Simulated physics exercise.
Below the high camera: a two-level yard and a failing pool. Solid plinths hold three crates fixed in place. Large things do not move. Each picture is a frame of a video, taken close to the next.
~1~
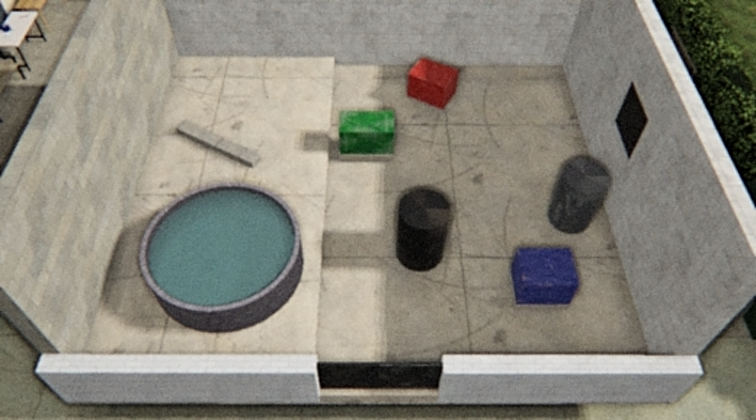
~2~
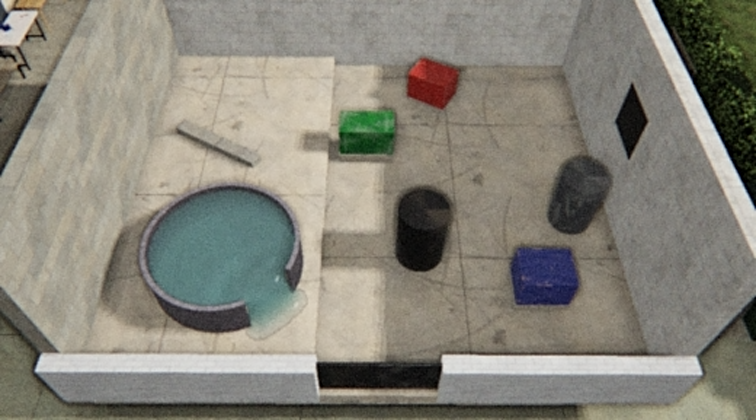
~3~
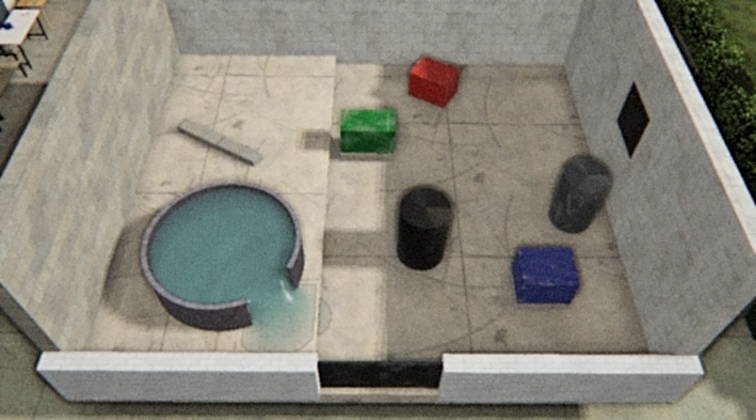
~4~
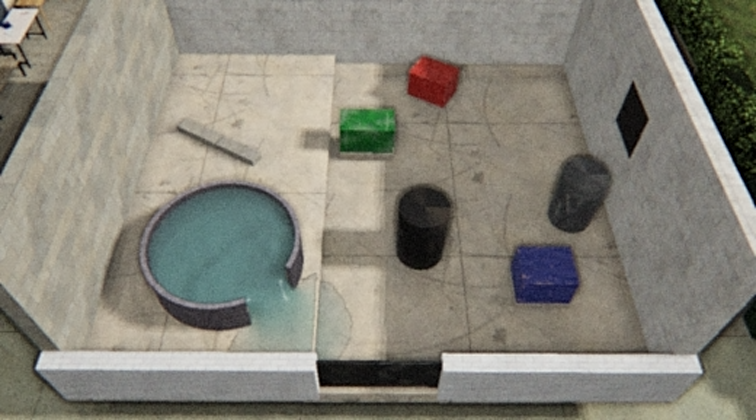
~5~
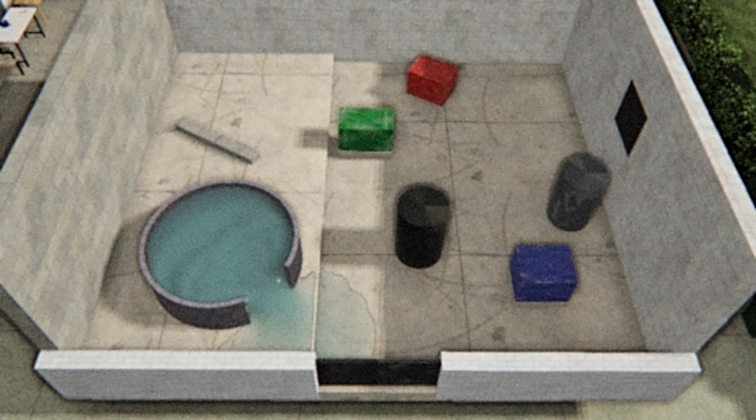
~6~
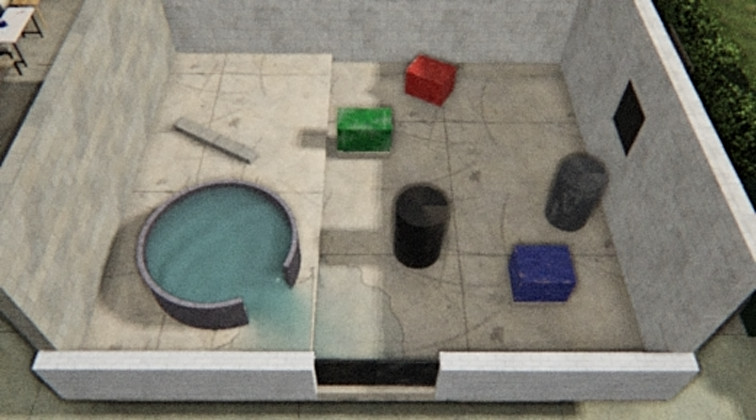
In a walled two-level yard with crates, dark barrels and a plank, a round pool of still water opens at its lower right side, and water pours through the gap, spreading rightward across the pale floor onto the darker paving.
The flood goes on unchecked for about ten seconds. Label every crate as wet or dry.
Blue crate: Wet; red crate: Wet; green crate: Dry.
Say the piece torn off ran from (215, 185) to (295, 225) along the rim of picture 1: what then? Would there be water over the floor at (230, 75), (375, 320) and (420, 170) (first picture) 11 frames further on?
Point by point: Unwetted, unwetted, drenched.
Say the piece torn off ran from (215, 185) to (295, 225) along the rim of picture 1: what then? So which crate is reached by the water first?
My pick is the crate marked green.
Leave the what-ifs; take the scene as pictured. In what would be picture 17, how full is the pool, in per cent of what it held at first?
About 64 per cent.
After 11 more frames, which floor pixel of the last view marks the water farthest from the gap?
My pick would be pixel (650, 375).
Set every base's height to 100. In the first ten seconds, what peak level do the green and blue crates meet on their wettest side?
About 40 percent and about 160 percent.
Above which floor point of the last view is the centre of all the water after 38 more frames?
The water's middle lies around (379, 267).
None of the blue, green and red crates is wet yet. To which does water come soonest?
My pick is the crate marked blue.
A moment on, water covers 10 % of the floor; the blue crate not reached, the red crate not reached, the green crate not reached.
Next, water covers 20 % of the floor; the blue crate water round its plinth, the red crate not reached, the green crate not reached.
Then, water covers 30 % of the floor; the blue crate water round its plinth, the red crate not reached, the green crate not reached.
Later, water covers 55 % of the floor; the blue crate water round its plinth, the red crate water round its plinth, the green crate water round its plinth.
In the end, water covers 75 % of the floor; the blue crate was topped, the red crate was topped, the green crate stayed above the water.
